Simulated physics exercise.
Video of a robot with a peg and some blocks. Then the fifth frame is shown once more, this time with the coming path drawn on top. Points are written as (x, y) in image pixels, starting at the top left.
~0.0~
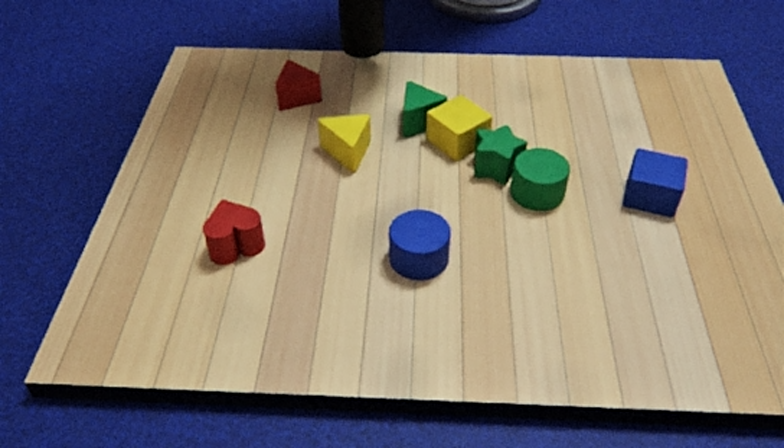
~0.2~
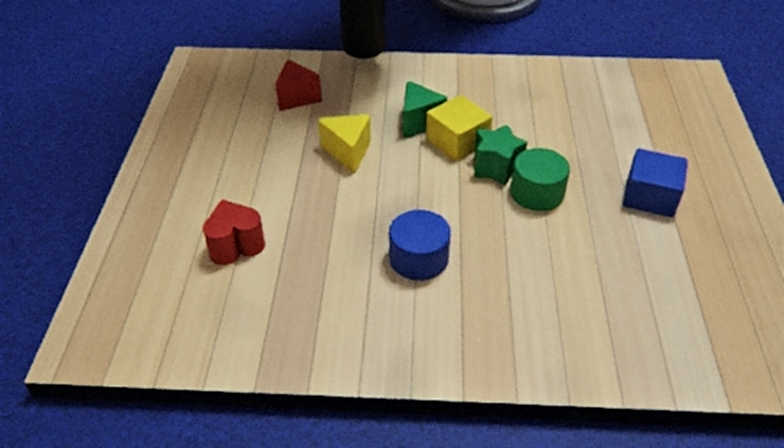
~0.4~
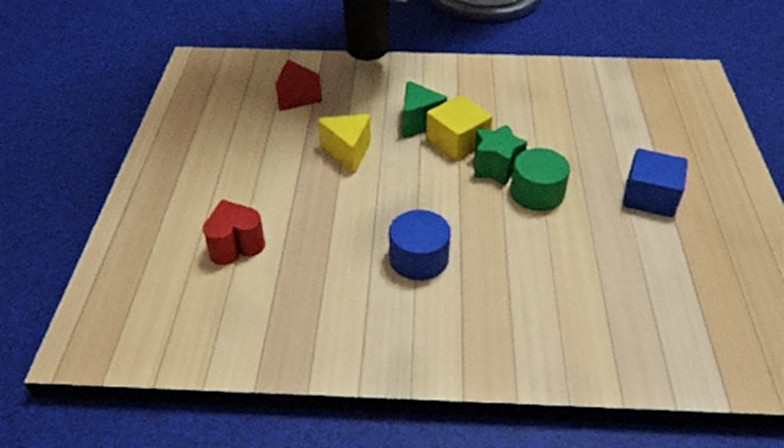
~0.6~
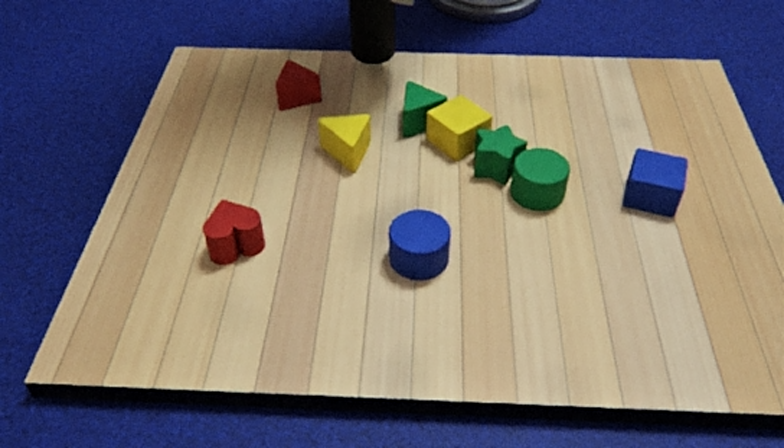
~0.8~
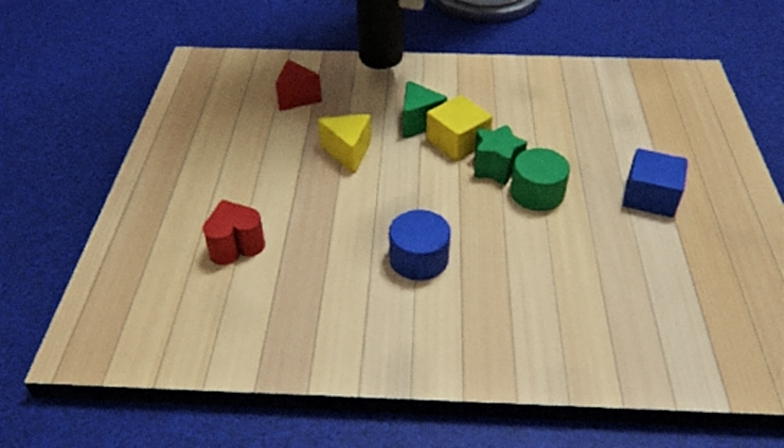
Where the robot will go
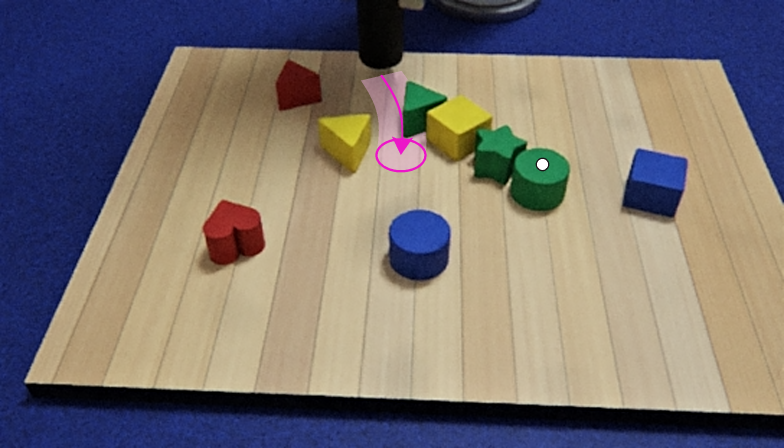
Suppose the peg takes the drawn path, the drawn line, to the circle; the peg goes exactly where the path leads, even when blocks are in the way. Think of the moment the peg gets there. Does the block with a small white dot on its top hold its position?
Final answer: No.
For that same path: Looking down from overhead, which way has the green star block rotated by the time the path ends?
It rotates clockwise.
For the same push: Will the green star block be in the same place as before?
The answer is no.
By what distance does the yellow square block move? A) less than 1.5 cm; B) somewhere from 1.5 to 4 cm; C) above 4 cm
Answer: B.
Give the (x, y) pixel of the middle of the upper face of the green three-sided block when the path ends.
Its top face will be centred at roughly (449, 139).
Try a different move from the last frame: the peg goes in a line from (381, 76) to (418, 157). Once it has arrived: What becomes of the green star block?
That block will leave its spot.
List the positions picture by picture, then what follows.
In the first frame, tip of the peg (363, 48), middles of tops, green three-sided block (420, 95), yellow square block (460, 113), green star block (500, 140), green round block (543, 164).
In the second frame, peg (364, 48), nothing pushed.
In the third frame, peg (368, 50), nothing pushed.
In the fourth frame, peg (373, 54), nothing pushed.
In the fifth frame, peg (381, 58), green three-sided block (420, 95), yellow square block (460, 113), green star block (500, 140), green round block (543, 164).
The line goes from (381, 76) by way of (396, 99) and (402, 126) to (401, 155); the dot is on the green round block.
On the path given first. One third of the way, peg (396, 82); green three-sided block (424, 99).
Two thirds of the way, peg (403, 108); green three-sided block (442, 122), turned 30° anticlockwise; yellow square block (486, 128), turned 20° anticlockwise; green star block (527, 152); green round block (563, 177).
At the end, peg (401, 137); green three-sided block (449, 139), turned 70° anticlockwise; yellow square block (494, 130), turned 45° anticlockwise; green star block (537, 151), turned 20° clockwise; green round block (566, 179).
